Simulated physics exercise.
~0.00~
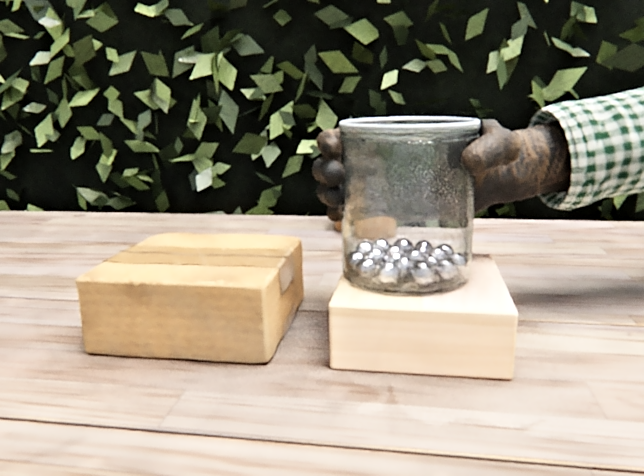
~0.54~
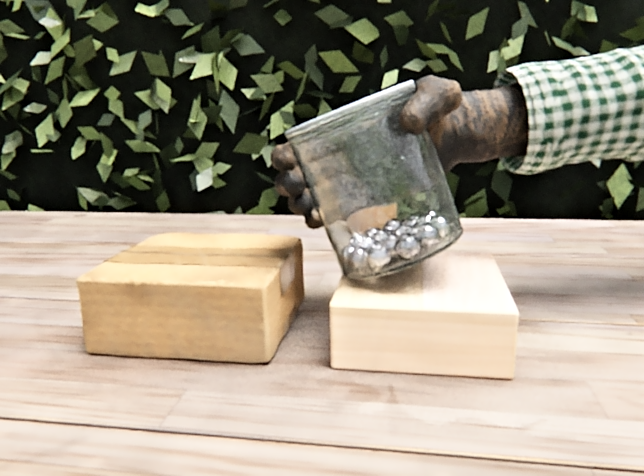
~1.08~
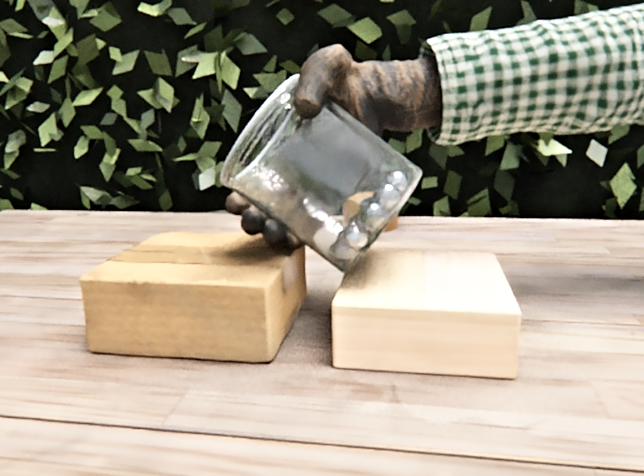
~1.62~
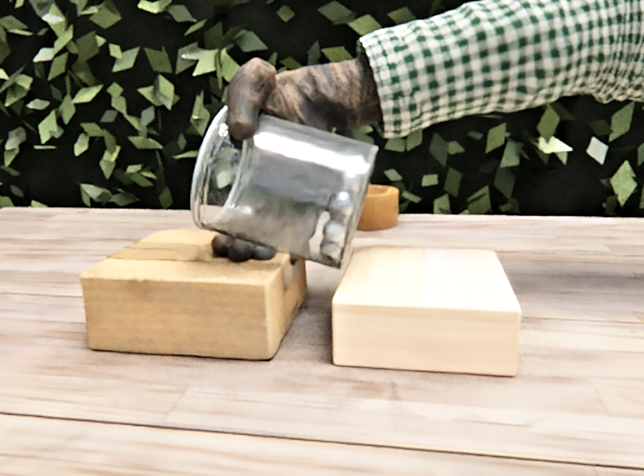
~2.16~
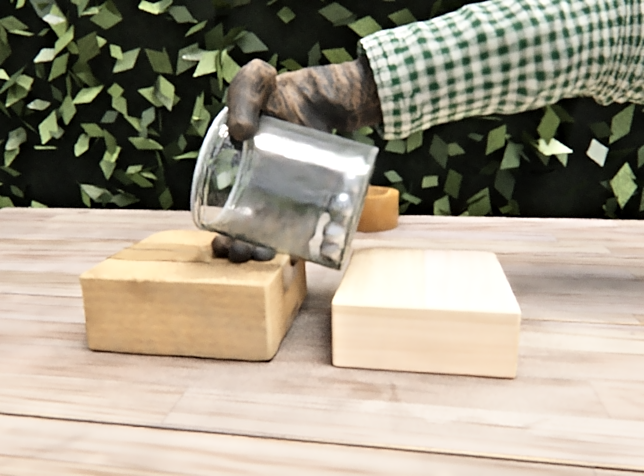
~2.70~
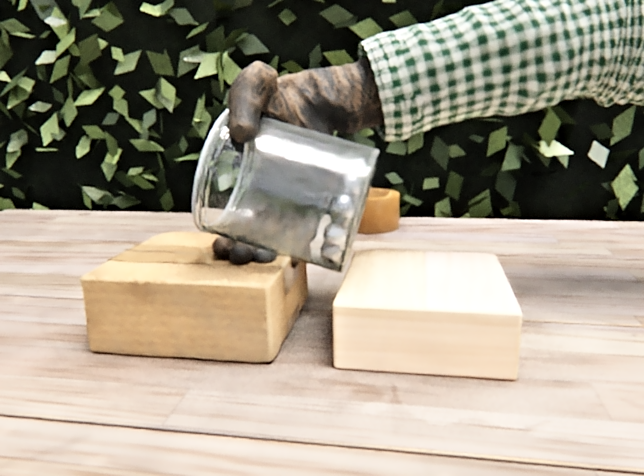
A dark-gloved hand in a green checked sleeve lifted a glass jar of shiny marbles off a pale wooden block, tipped it over to the left, and propped it nearly on its side against the brown box, where it stayed with nothing spilled.
